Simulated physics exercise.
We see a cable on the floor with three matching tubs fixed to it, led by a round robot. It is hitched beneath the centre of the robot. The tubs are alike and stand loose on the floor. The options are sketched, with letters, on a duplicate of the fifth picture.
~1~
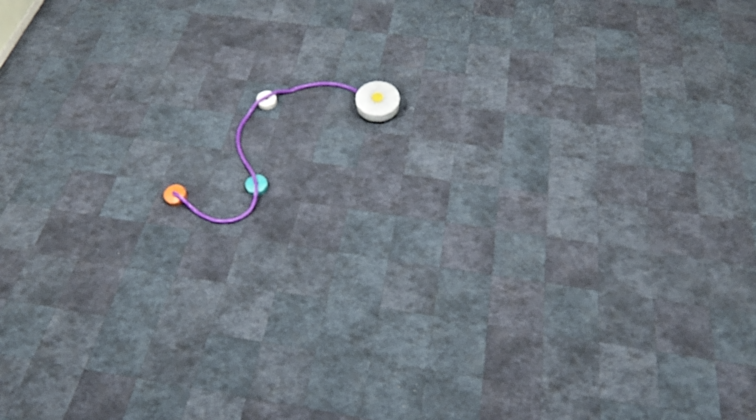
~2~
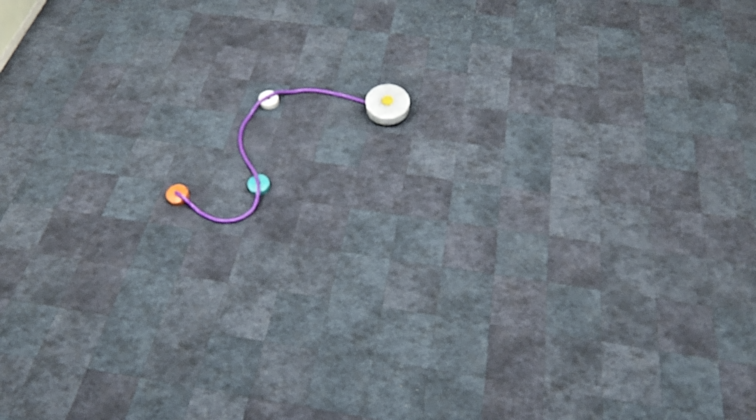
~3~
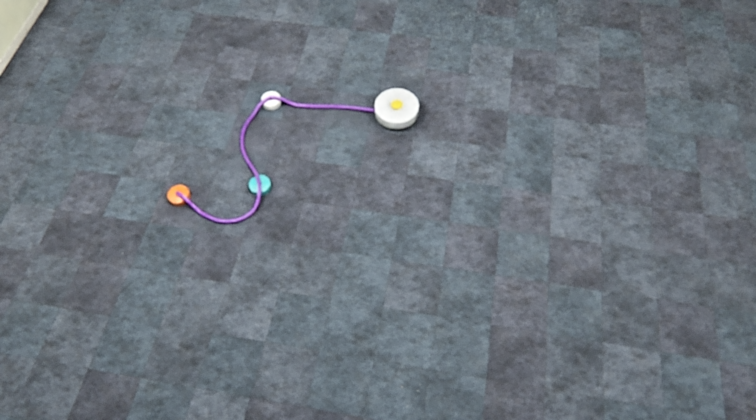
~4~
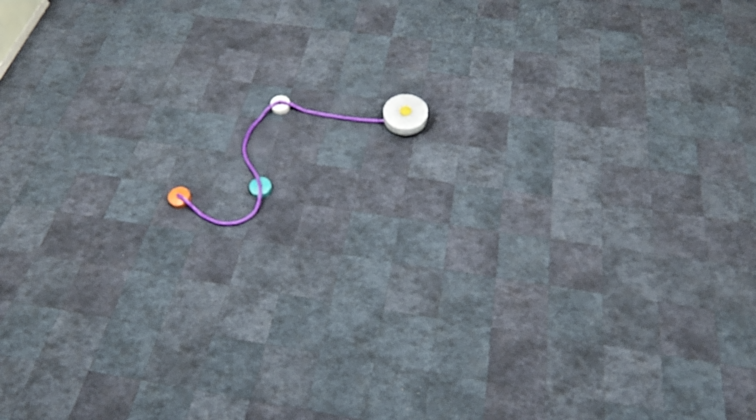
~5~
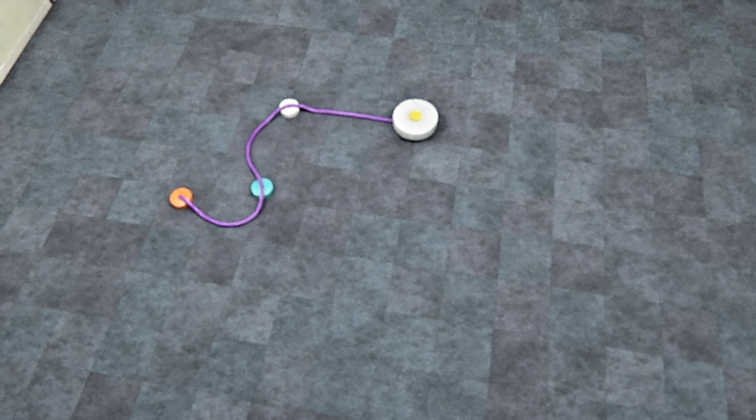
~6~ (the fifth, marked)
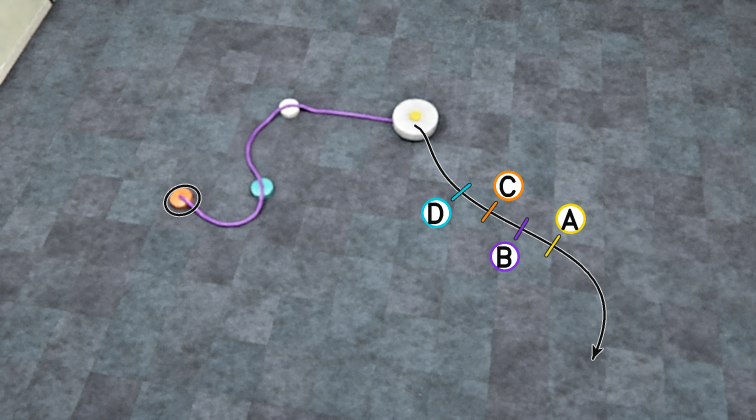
At first, a purple cord curves from a small orange tub past turquoise and white ones to a round white robot with a yellow centre. The robot glides right and slightly toward the viewer, flattening the cord's upper arch. Then the white tub shifts the same way, while the other two barely move.
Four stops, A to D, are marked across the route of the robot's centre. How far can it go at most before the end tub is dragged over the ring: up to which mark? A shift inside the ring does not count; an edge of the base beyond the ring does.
At A, and not beyond.
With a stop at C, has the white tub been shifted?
Yes.
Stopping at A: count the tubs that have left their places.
Two.
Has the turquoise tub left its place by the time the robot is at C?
No.
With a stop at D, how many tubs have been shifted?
One.
On the copy, A at (553, 246); B at (521, 229); C at (490, 212); D at (461, 192); the ring at (182, 200); the route from (415, 126) via (518, 227) to (593, 359).
On A. First, robot (445, 170); orange tub (181, 198); turquoise tub (262, 188); white tub (328, 121).
Then, robot (498, 211); orange tub (181, 198); turquoise tub (262, 188); white tub (376, 153).
Finally, robot (555, 242); orange tub (181, 198); turquoise tub (290, 189); white tub (414, 200); the ringed tub at the far end is still in its ring.
By contrast, B is safe but short; C is safe but short; D is safe but short.
